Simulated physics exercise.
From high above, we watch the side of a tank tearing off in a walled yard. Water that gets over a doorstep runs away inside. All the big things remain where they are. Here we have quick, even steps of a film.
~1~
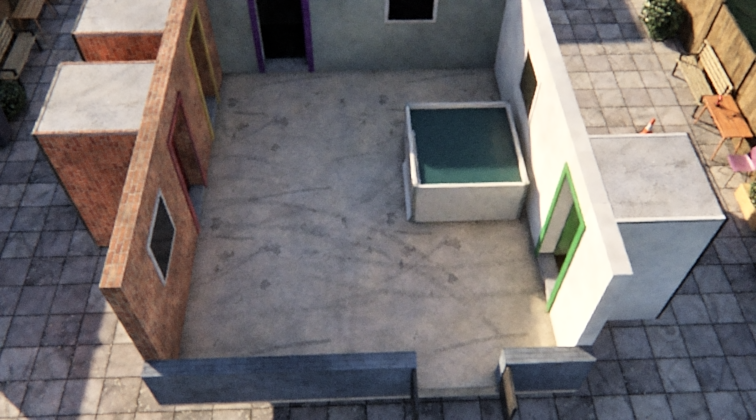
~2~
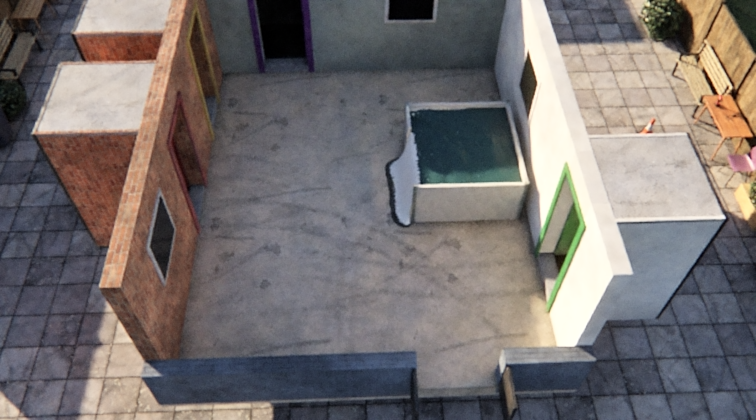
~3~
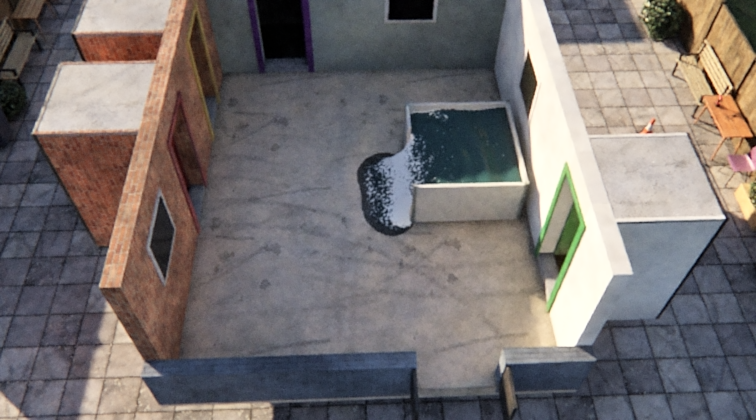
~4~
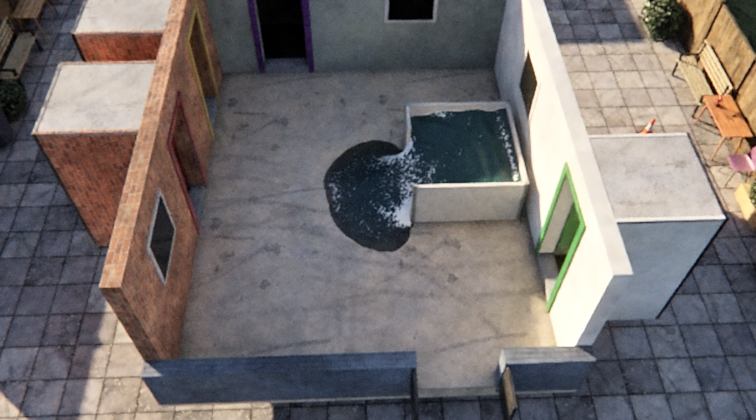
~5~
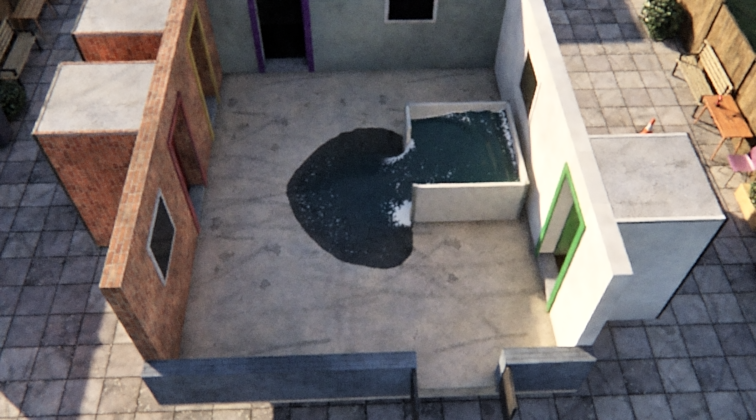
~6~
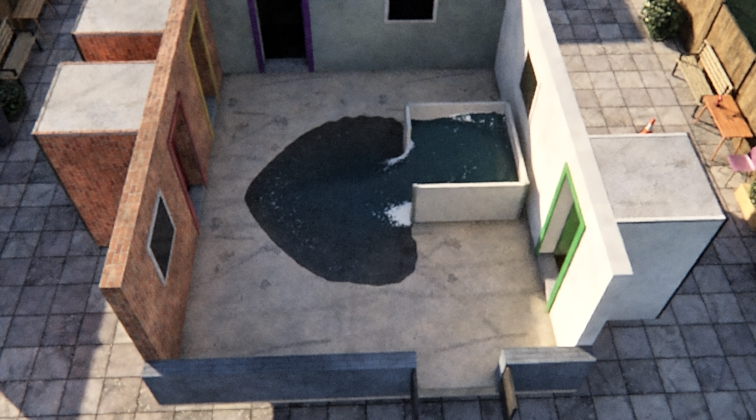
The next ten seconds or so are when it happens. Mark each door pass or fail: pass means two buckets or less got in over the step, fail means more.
Red door - fail, green door - pass, purple door - pass, yellow door - pass.
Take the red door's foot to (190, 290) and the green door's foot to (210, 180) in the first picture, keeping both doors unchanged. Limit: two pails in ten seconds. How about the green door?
Result for green: It ends up above.
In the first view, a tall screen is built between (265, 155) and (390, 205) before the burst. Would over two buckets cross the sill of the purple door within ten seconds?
Looking at each in turn, purple overshoots the limit.
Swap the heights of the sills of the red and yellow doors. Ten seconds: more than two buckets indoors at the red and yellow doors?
Here's how I see it: The red door gets past it, the yellow door gets past it.
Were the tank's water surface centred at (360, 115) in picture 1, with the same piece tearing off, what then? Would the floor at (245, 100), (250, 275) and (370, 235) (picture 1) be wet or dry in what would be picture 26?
Readings in order: Flood; flood; no flood.
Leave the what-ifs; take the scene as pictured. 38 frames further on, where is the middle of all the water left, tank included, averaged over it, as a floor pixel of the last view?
I'd point to (343, 202).
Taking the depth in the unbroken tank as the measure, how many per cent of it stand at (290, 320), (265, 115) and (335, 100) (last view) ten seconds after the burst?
In the order asked, some 8, 8 and 6 in a hundred.
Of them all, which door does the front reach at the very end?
My answer: The green door.
A moment on, water covers 45 % of the floor; the red door over two buckets in, the green door not reached, the purple door not reached, the yellow door wet at the sill, nothing in.
Next, water covers 50 % of the floor; the red door far over two buckets in, the green door not reached, the purple door wet at the sill, nothing in, the yellow door wet at the sill, nothing in.
Then, water covers 55 % of the floor; the red door far over two buckets in, the green door not reached, the purple door wet at the sill, nothing in, the yellow door wet at the sill, nothing in.
Later, water covers 100 % of the floor; the red door far over two buckets in, the green door wet at the sill, nothing in, the purple door wet at the sill, nothing in, the yellow door wet at the sill, nothing in.
In the end, water covers 100 % of the floor; the red door far over two buckets in, the green door wet at the sill, nothing in, the purple door wet at the sill, nothing in, the yellow door wet at the sill, nothing in.
